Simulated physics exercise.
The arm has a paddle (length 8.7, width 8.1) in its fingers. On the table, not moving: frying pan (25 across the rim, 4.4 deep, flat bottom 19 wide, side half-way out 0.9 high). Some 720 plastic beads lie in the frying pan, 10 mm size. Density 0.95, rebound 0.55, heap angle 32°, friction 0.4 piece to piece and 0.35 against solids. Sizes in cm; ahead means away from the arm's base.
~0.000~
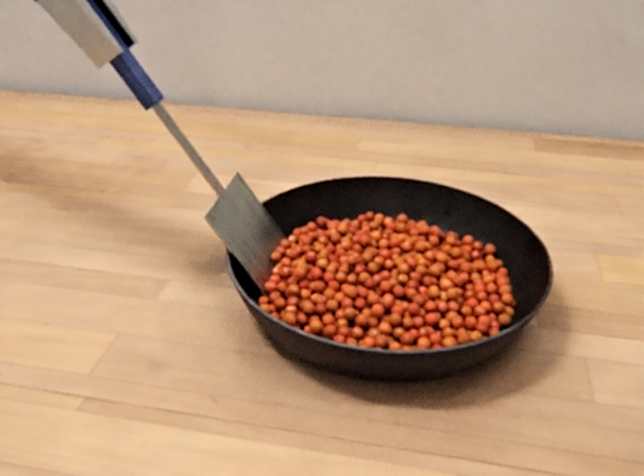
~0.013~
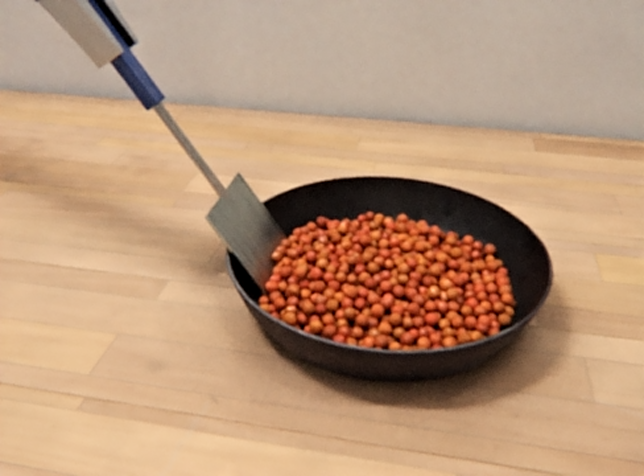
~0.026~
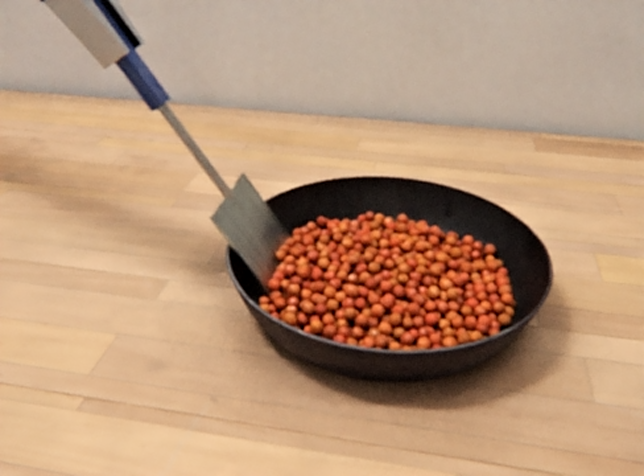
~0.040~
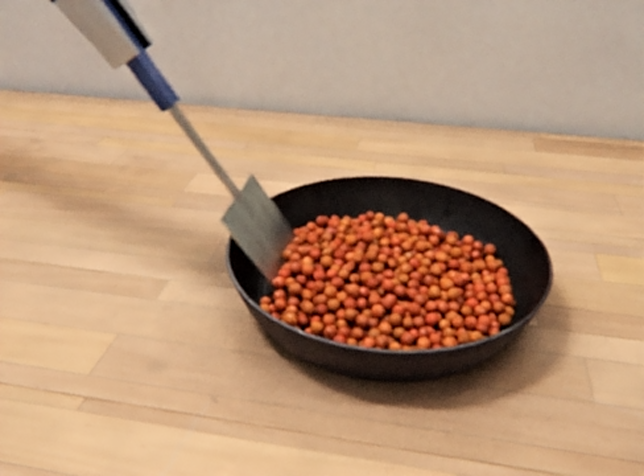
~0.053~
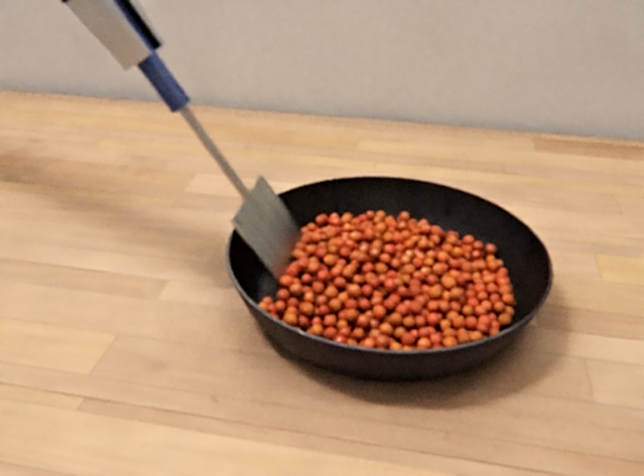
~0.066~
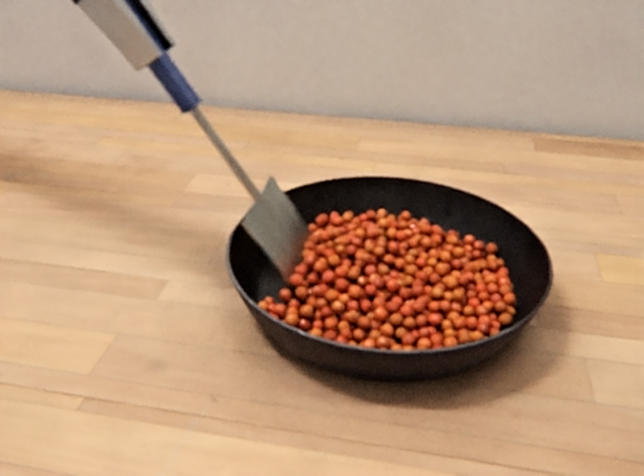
A robot arm's flat metal paddle slid slowly a short way to the right inside a black frying pan, nudging a heap of small orange-red beads, while the pan stayed still on the wooden table.
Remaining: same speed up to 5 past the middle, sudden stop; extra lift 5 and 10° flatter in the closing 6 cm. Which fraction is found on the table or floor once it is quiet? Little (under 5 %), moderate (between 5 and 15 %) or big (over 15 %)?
A little share, under 5 %, ends on the table or floor.
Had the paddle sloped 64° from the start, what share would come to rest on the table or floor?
Then about 0 per cent.
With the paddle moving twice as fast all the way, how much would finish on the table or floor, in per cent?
In that case some 15 per cent.
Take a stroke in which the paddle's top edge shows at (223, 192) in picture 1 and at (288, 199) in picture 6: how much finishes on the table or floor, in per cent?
Some 10 per cent.
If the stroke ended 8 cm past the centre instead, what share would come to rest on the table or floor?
It would be near 5 per cent.
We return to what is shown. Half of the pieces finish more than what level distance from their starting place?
Roughly 2 cm.
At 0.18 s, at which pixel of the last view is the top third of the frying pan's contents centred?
Near (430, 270).
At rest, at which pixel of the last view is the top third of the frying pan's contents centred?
At about (474, 277).
After 0.12 s, sloping 56°, highest piece 5 above the table; 720 in the frying pan.
After 0.18 s, sloping 51°, highest piece 6 above the table; 720 in the frying pan.
After 0.41 s, sloping 46°, highest piece 6 above the table; 709 in the frying pan, 9 on the table or floor, 2 on the blade or in flight.
After 1.46 s, sloping 46°, highest piece 5 above the table; 709 in the frying pan, 11 on the table or floor.
In the end, 709 in the frying pan, 11 on the table or floor. That is 2 % on the table or floor.
